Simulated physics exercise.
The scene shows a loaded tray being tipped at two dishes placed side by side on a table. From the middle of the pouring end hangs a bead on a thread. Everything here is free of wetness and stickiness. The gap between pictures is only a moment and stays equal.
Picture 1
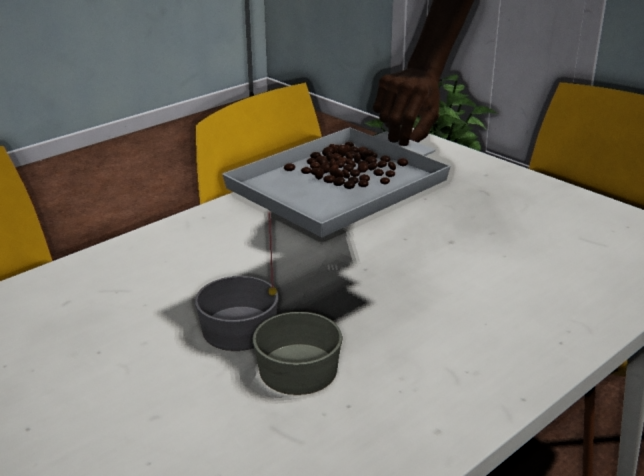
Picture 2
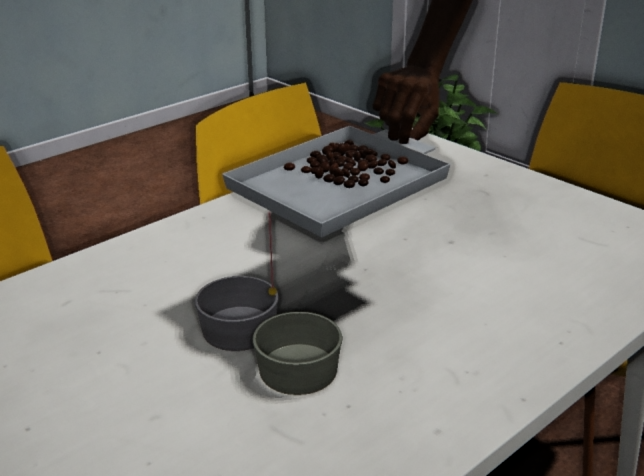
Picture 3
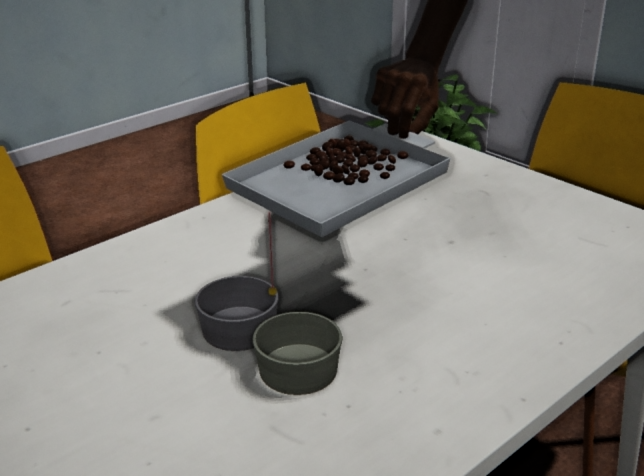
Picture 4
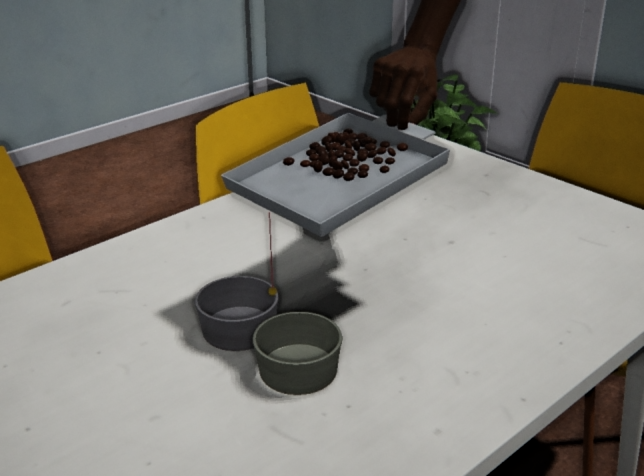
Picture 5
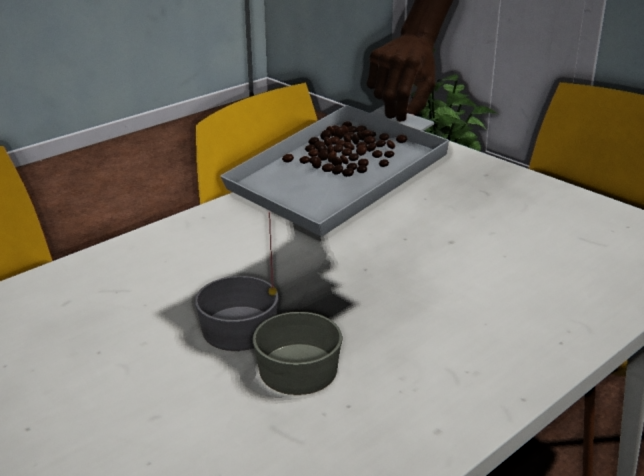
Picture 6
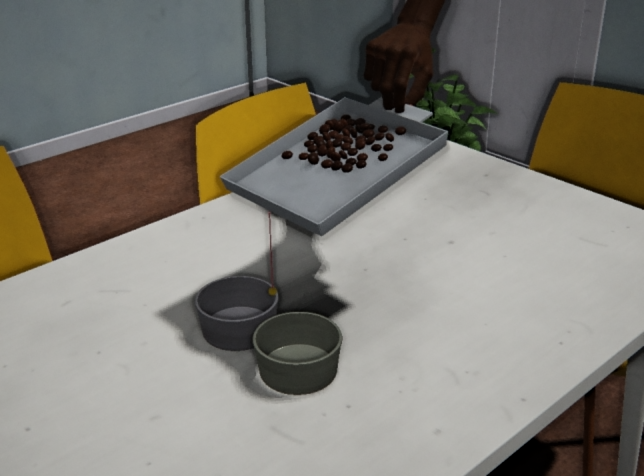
A dark hand slowly raises the far end of a gray tray holding brown chocolate drops.
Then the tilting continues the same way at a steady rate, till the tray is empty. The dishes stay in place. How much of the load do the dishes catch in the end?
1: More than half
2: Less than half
More than half (1).
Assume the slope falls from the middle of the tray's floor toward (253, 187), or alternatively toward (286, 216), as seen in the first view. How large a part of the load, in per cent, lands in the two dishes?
Roughly 50 percent, then 80 percent.
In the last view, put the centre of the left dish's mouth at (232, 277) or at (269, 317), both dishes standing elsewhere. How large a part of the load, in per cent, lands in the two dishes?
30 and 30 %.
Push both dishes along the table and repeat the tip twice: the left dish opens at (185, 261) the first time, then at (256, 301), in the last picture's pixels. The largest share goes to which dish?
Result, try one: The dish further right; try two: The dish further left.
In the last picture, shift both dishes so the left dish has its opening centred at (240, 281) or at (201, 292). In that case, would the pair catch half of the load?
At place one the minor share; at place two the bulk.
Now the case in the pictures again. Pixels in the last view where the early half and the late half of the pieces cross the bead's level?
First half (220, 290); second half (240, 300).
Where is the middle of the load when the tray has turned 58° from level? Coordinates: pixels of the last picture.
Look about (259, 187) in the last picture.
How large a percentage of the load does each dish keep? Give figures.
I'd say the left dish holds some 60 % and the right dish some 10 %.
Shortly afterwards, tray tipped steeply; the whole lot on the tray.
Next, tray tipped right over; near two thirds on the tray; a little in the left dish; only a few outside both; near a third in the air.
Some moments later, tray tipped past a quarter turn; a little in the right dish; near two thirds in the left dish; near a quarter outside both.
In the end, tray tipped past a quarter turn; a little in the right dish; near two thirds in the left dish; near a quarter outside both.
